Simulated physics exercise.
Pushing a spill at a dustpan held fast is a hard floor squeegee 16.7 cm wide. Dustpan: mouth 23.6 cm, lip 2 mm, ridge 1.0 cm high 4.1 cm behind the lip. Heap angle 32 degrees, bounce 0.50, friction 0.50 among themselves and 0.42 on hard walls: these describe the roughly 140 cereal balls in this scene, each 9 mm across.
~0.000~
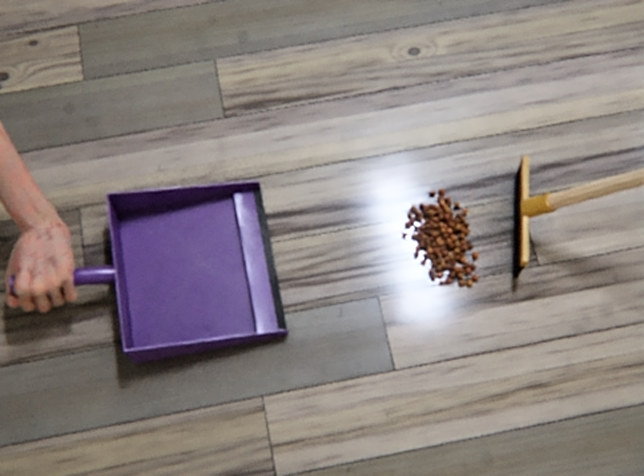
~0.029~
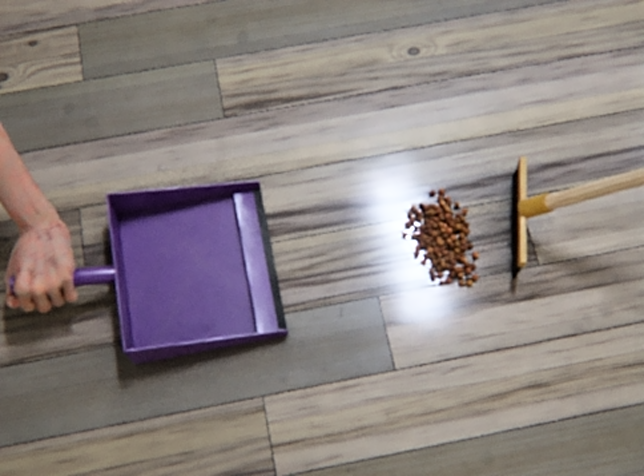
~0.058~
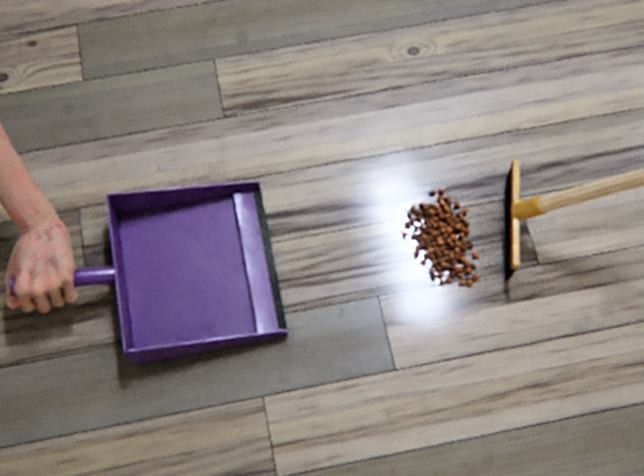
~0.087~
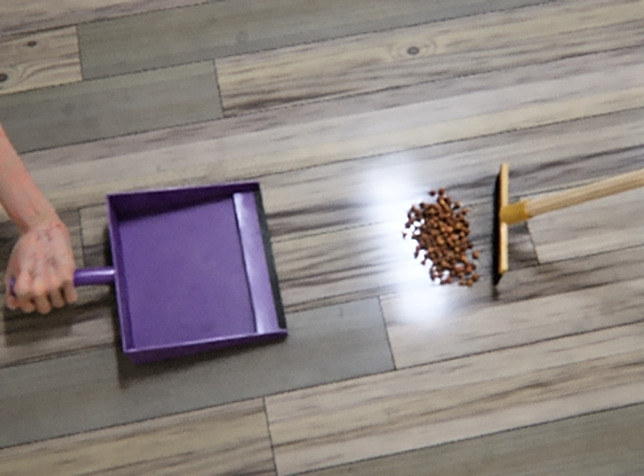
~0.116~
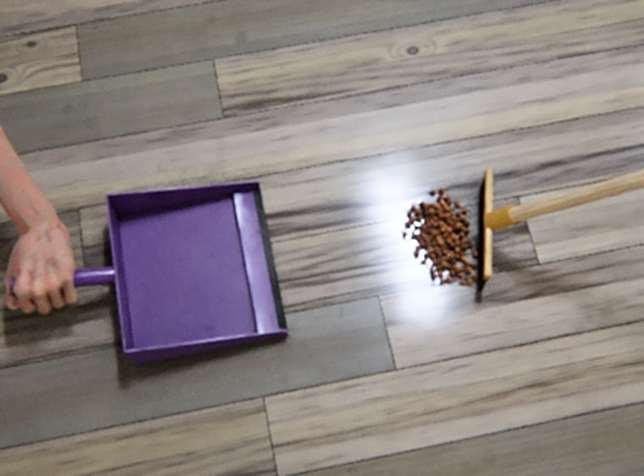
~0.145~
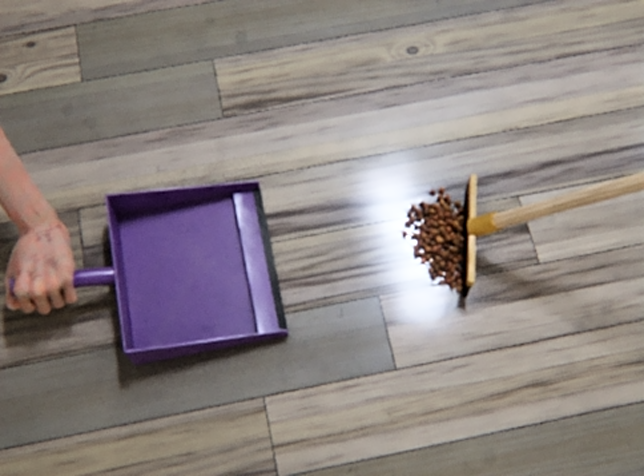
A wooden-handled floor squeegee slides left across the wood-look floor toward a loose heap of small brown cereal balls, while a hand at the left keeps a purple dustpan still. The blade then meets the heap's right edge and pushes the nearest balls leftward, bunching them against the others.
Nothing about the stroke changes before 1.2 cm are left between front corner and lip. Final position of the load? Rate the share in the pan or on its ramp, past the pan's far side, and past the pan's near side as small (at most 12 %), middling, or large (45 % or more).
Pan: Middling; far side: Small; near side: Small.
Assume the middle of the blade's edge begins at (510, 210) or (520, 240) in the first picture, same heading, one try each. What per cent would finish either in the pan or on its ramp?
25 and 15 per cent, roughly.
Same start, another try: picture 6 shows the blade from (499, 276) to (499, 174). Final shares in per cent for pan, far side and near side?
The pan gets 0, the far side 0 and the near side 10.
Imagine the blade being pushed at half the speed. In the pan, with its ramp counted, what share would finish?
About 5 per cent.
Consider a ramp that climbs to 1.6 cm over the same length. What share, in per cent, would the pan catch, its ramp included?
Roughly 15 per cent.
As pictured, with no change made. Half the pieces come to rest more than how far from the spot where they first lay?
Median: Approx. 24 cm.
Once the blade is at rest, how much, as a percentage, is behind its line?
Close to 20 percent.
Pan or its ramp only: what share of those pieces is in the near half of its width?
I'd put it near 90 per cent.
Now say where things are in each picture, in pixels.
In the first picture, blade from (524, 262) to (524, 162), moved 0.0 cm, 0 of the pieces shifted so far; middle of the pieces at (440, 239); pan at (187, 274).
In the second picture, blade from (522, 263) to (522, 163), moved 0.4 cm, 0 of the pieces shifted so far; middle of the pieces at (440, 239).
In the third picture, blade from (515, 265) to (515, 165), moved 1.5 cm, 0 of the pieces shifted so far; middle of the pieces at (441, 238).
In the fourth picture, blade from (503, 270) to (504, 169), moved 3.4 cm, 0 of the pieces shifted so far; middle of the pieces at (441, 238).
In the fifth picture, blade from (487, 276) to (488, 174), moved 5.9 cm, 0 of the pieces shifted so far; middle of the pieces at (441, 238).
In the sixth picture, blade from (470, 282) to (472, 180), moved 8.5 cm, 48 of the pieces shifted so far; middle of the pieces at (440, 237); pan at (187, 275). Its pace works out near 0.90 m/s, heading 11 degrees towards the viewer's side.
After 0.30 s, middle of the blade 15 cm from the lip; 0 % over the lip, far side 0 %, near side 5 %.
After 0.40 s, middle of the blade 6 cm from the lip; 0 % over the lip, far side 0 %, near side 5 %.
After 0.63 s, middle of the blade 4 cm from the lip; 20 % over the lip, far side 0 %, near side 10 %.
At rest (1.1 s), pan 20 %, far side 0 %, near side 10 %, in front of the lip or behind the blade 70 %.
